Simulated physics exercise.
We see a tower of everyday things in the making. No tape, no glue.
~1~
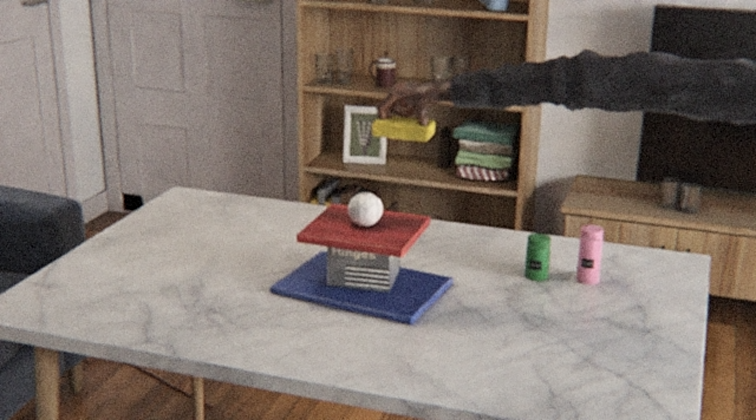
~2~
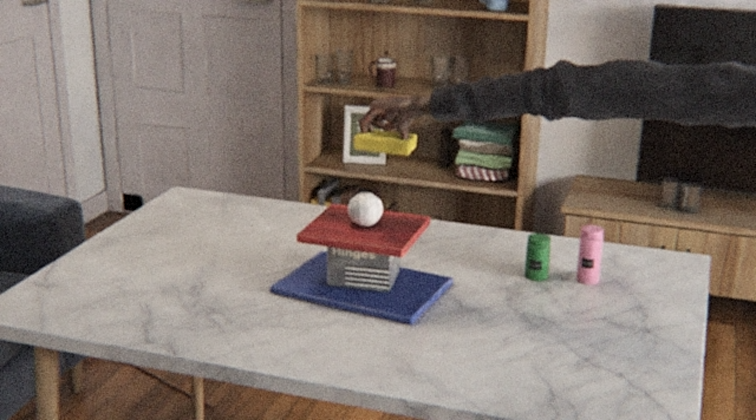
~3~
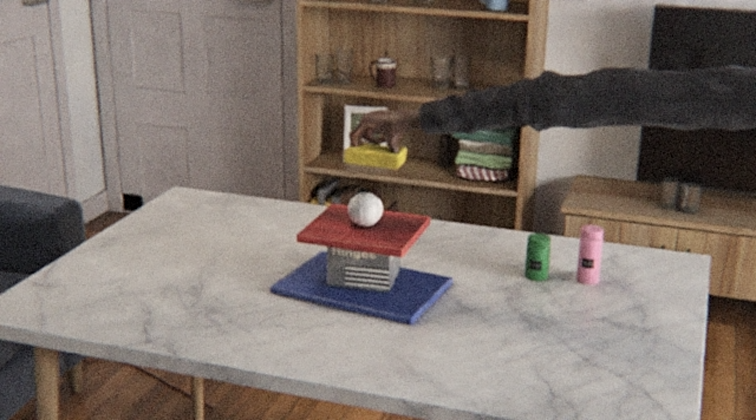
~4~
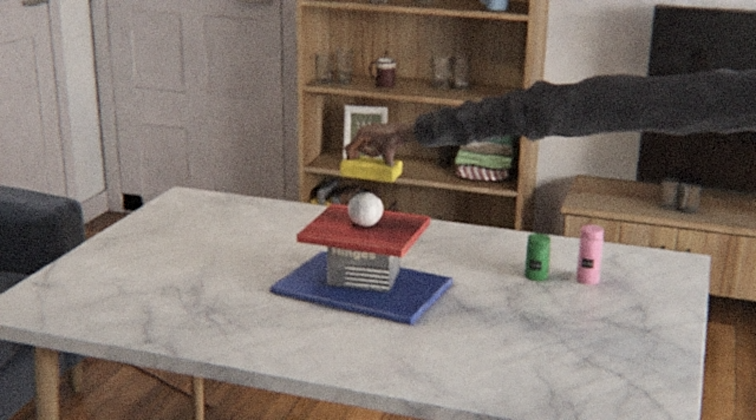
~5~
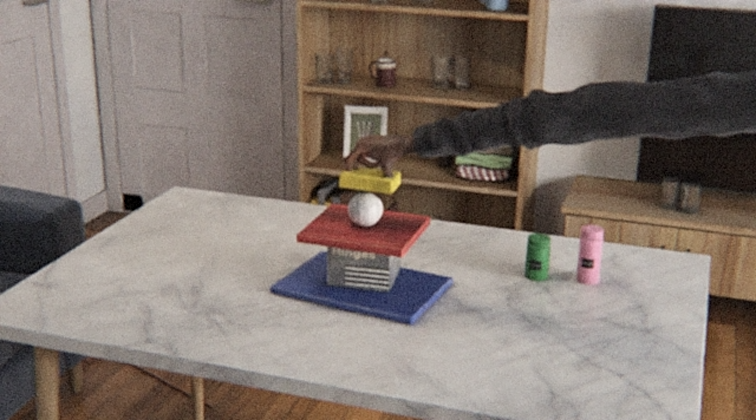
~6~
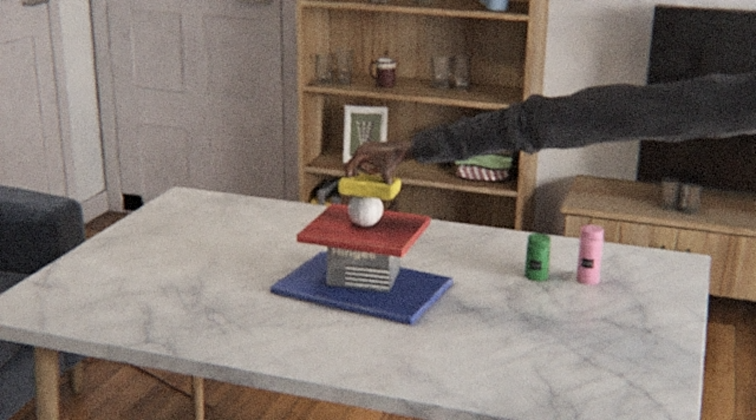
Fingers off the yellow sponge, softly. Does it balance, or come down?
As it turns out, it comes apart.
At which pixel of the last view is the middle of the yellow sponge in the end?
Near (483, 319).
Then, 0.50 s on from there, yellow sponge now fallen.
Then, 0.80 s on from there, things are still on the move.
Then, 1.10 s on from there, as before.
In the end, fallen, yellow sponge; the other 6 unmoved. At the end, from the last picture's camera, yellow sponge near (483, 319). The pile gives way.
